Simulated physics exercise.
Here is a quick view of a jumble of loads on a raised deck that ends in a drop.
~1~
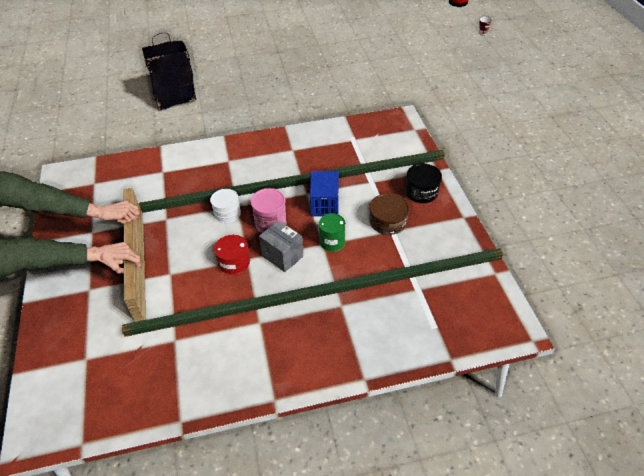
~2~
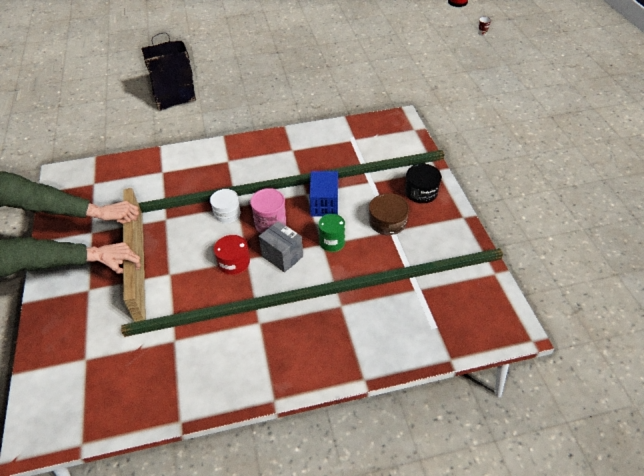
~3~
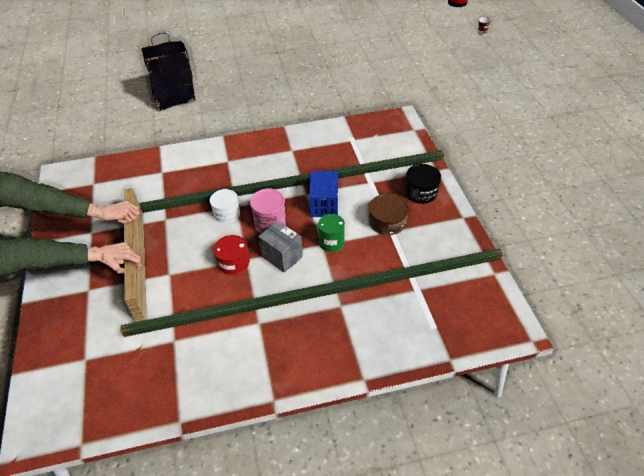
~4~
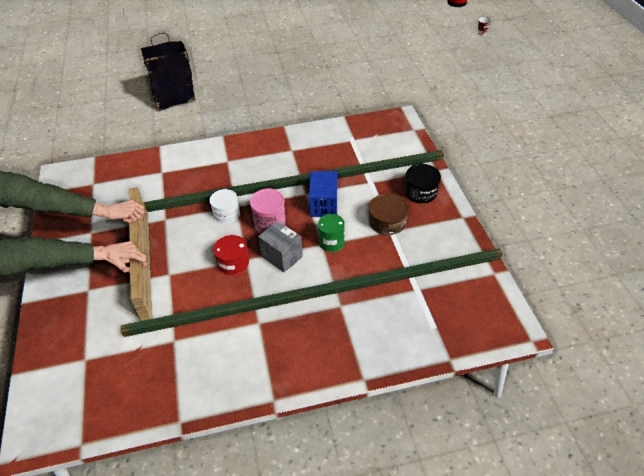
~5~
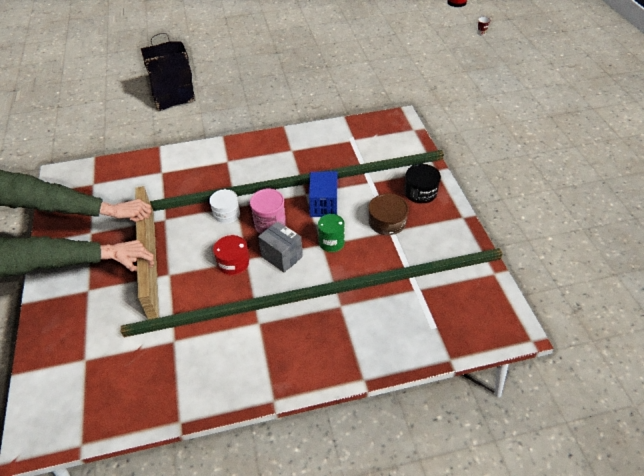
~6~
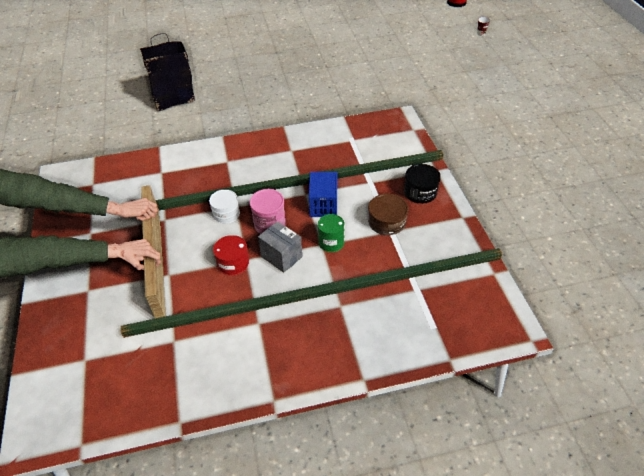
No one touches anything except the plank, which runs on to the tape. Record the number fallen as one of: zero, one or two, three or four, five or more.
Lost: Nothing.
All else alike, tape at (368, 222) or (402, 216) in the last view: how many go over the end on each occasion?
On the ground you'd count 0 the first time and 1 the second.
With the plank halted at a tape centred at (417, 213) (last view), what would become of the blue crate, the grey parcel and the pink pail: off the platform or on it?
The blue crate keeps its place, the grey parcel keeps its place and the pink pail keeps its place.
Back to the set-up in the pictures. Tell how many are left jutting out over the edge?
Tally: 1.
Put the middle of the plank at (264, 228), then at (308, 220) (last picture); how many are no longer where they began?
Moved so far: 5, later 7.
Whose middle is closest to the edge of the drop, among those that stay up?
Foremost: The black pail.
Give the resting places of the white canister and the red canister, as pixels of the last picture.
Going in order: First (383, 174), then (407, 222).
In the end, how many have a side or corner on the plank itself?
The figure is 3.
A little later, none off yet; black pail at rest near (422, 184); brown pail at rest near (388, 215); blue crate at rest near (324, 194).
Next, none off yet; black pail at rest near (422, 184); brown pail at rest near (388, 215); blue crate shifted a little near (327, 193).
Later still, none off yet; black pail at rest near (422, 184); brown pail shifted a little near (400, 209); blue crate shifted about its own width near (376, 182).
When it is over, the number that fall off is zero.
